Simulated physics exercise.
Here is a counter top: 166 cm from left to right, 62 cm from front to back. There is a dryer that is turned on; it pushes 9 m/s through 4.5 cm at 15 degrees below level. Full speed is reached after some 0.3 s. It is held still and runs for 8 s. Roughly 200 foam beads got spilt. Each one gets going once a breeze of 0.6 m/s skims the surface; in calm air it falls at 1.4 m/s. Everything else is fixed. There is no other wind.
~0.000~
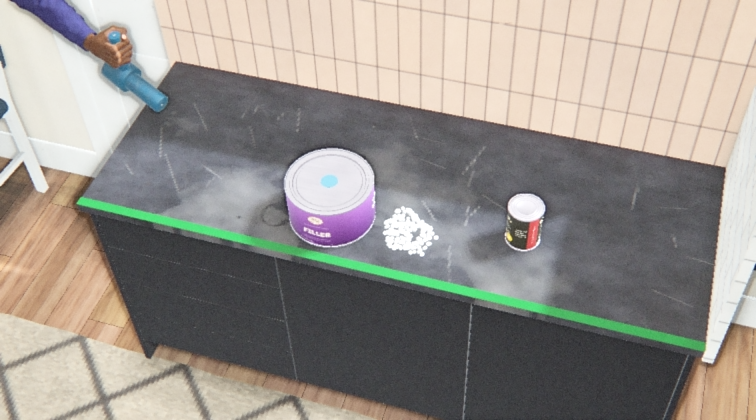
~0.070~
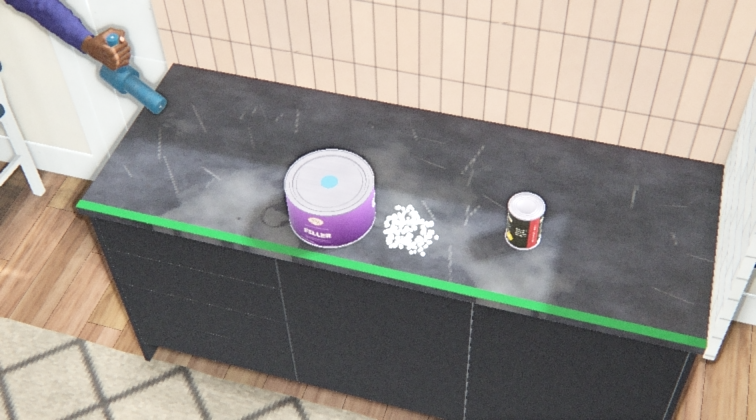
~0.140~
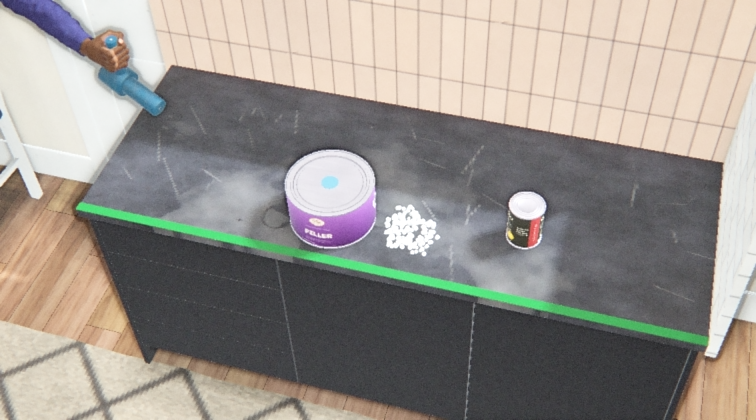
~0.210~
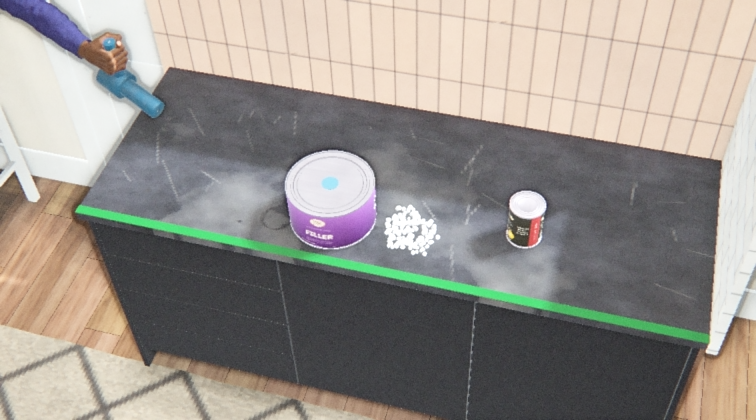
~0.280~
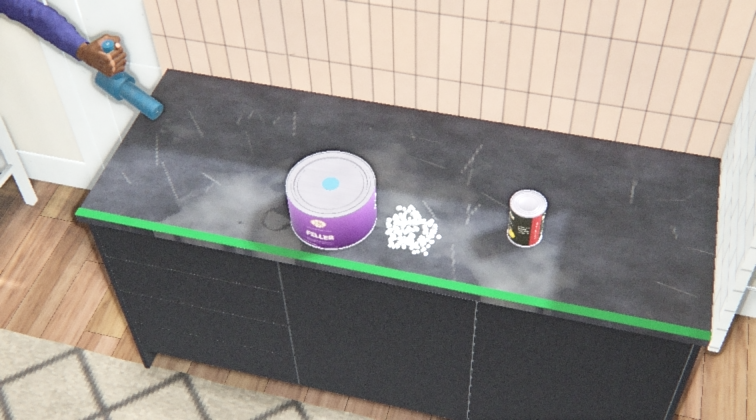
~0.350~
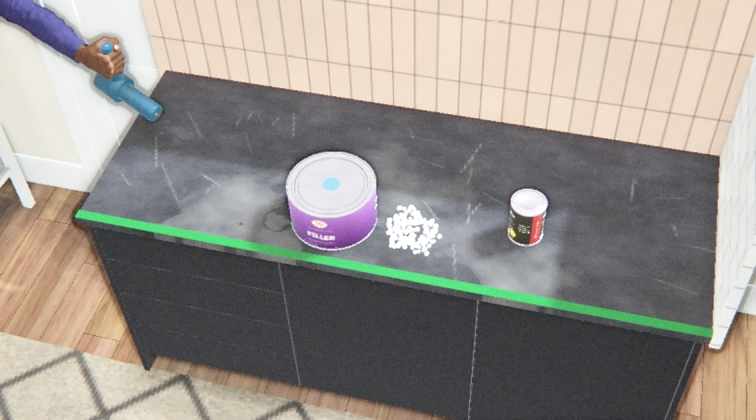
The camera drifts and tilts very slightly, looking down from the front at a dark, scratched counter top with a green front edge, against pink wall tiles. A purple-sleeved arm holds a blue dryer at the left end, while a large purple tin, a scatter of white foam beads and a small black-and-red tin sit left to right. The hand keeps the dryer still, and nothing on the counter stirs.
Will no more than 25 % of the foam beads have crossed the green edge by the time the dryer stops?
Yes - 25 % or fewer cross it.
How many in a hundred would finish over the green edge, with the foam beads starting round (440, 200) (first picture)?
Then roughly 40 percent would end up there.
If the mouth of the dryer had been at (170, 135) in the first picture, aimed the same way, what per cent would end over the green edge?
In that case roughly 0 percent.
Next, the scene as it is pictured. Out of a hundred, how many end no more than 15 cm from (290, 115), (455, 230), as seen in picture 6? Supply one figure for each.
I would say around 0 % and 70 % respectively.
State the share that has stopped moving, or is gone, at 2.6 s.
Estimated share: Close to 30 per cent.
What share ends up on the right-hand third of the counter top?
Share at the end: Close to 1 %.
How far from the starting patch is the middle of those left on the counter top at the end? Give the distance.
That works out close to 0 centimetres.
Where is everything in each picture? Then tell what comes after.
In the first picture, the middle of the foam beads is near (408, 231), none has stirred yet and the mouth of the dryer is at (162, 105).
In the second picture, the middle of the foam beads is near (409, 231), none has stirred yet and the green edge is centred on (368, 273).
In the third picture, the middle of the foam beads is near (409, 231), none has stirred yet, the top of a large tin is at (330, 182) and the top of a tin is at (528, 205).
In the fourth picture, the middle of the foam beads is near (410, 231) and none has stirred yet.
In the fifth picture, the middle of the foam beads is near (411, 231) and none has stirred yet.
In the sixth picture, the middle of the foam beads is near (411, 231) and none has stirred yet.
After 1.6 s the count stands so, 0 % are over the green edge; the middle of those still in play is near (411, 231).
After 2.6 s the count stands so, 0 % are over the green edge; the middle of those still in play is near (411, 231).
After 4.4 s the count stands so, 2 % are over the green edge; the middle of those still in play is near (411, 230).
After 8.0 s, at the end, 7 % are over the green edge; the middle of those still in play is near (411, 230).
